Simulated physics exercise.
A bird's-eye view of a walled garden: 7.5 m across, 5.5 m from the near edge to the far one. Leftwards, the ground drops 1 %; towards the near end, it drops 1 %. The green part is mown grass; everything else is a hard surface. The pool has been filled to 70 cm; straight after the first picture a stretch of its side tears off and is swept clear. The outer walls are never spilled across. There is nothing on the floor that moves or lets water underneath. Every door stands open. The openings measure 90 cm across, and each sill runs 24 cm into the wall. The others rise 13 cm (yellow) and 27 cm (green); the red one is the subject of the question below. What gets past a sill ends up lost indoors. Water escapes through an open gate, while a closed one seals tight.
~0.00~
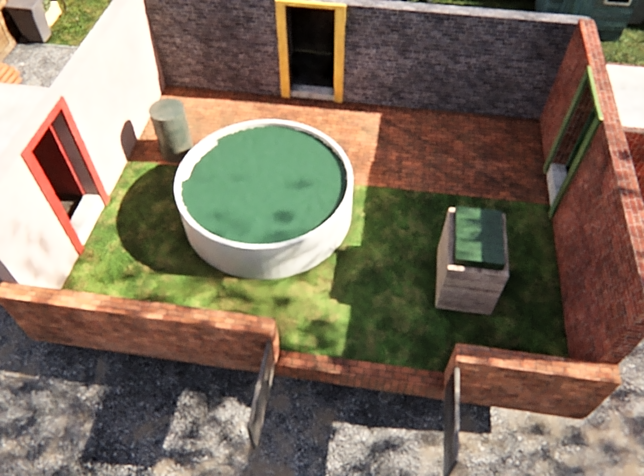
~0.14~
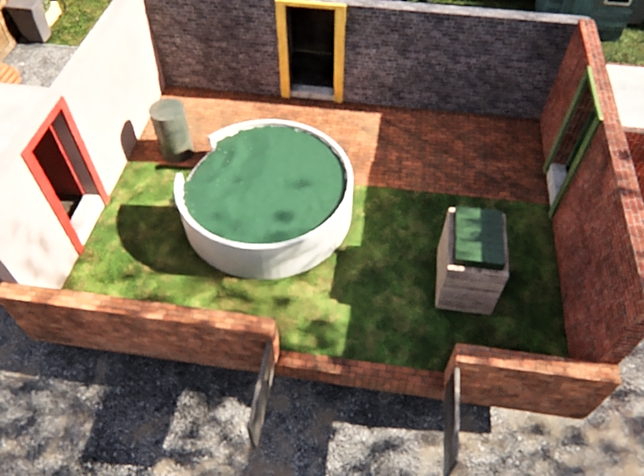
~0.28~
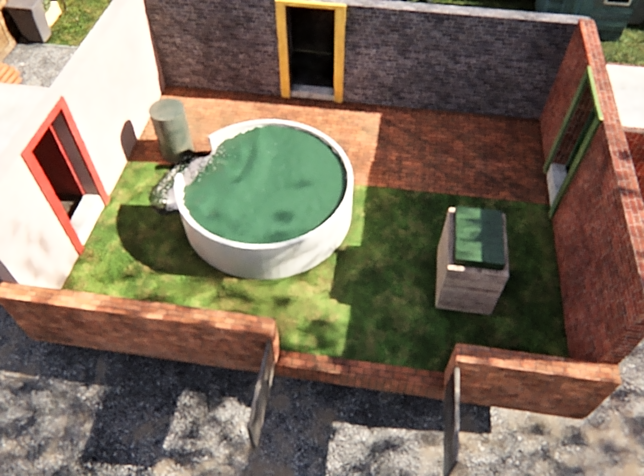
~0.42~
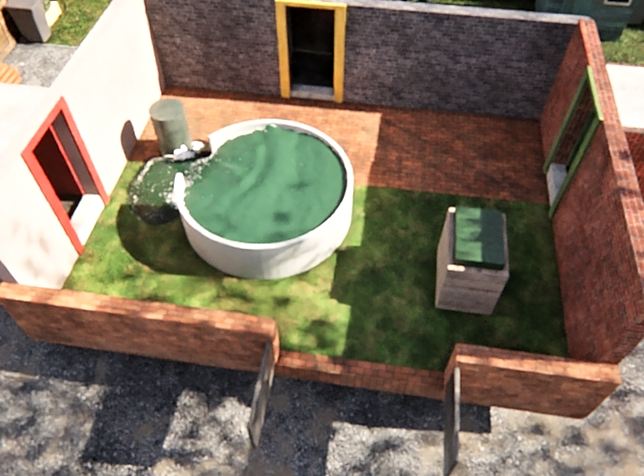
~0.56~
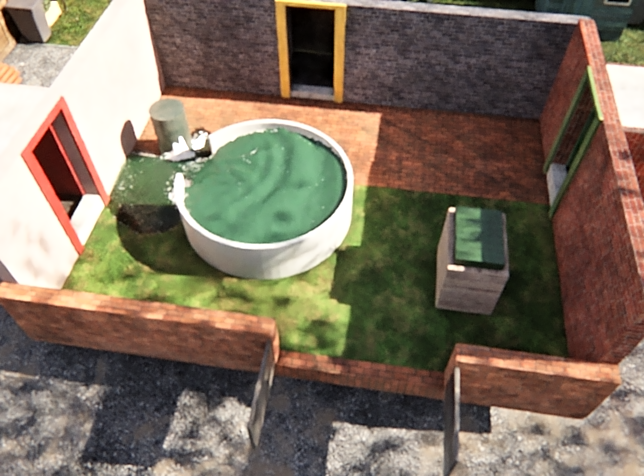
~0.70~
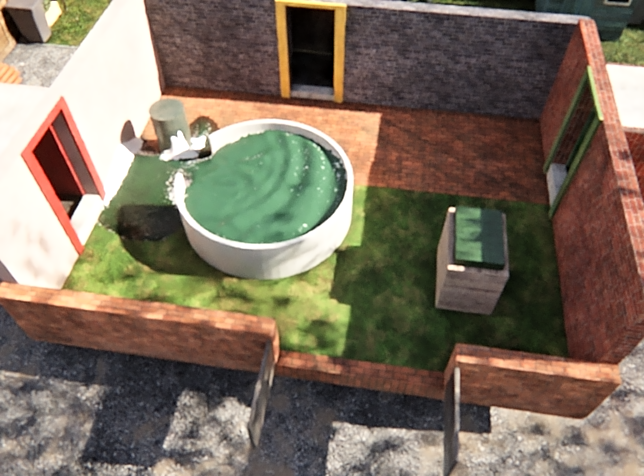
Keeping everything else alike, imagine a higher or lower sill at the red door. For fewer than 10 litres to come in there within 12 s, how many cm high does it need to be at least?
It needs to be at least about 21 cm high.
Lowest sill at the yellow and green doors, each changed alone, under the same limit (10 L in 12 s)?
Close to 6.0 cm (yellow) and close to 7.5 cm (green).
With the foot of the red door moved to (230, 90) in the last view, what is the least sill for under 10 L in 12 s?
It needs roughly 21 cm.
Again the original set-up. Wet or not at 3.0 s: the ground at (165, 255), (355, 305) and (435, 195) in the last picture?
Soaked; untouched; untouched.
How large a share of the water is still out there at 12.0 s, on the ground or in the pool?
What remains is some 92 per cent of the water.
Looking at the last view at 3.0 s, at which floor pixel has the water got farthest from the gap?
Around (384, 108).
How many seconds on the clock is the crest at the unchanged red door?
Some 1.6 s, more or less.
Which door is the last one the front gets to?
It's the green door, I'd say.
After 1.4 s water covers 20 % of the floor, deepest (52 cm) near (120, 176); 24 cm at the red door, 0 litres in over its 26 cm sill.
After 3.0 s water covers 35 % of the floor, deepest (37 cm) near (120, 176); 19 cm at the red door, 2 litres in over its 26 cm sill.
After 12.0 s water covers 100 % of the floor, deepest (16 cm) near (48, 317); 12 cm at the red door, 2 litres in over its 26 cm sill.
At the red door as built, the water arrived by 0.9 s and peaked near 24 cm at 1.6 s.
With a sill of 19 cm, 18 litres would have come in within the 12 s; with 26 cm, 2 litres. So under 10 litres takes about 21 cm.
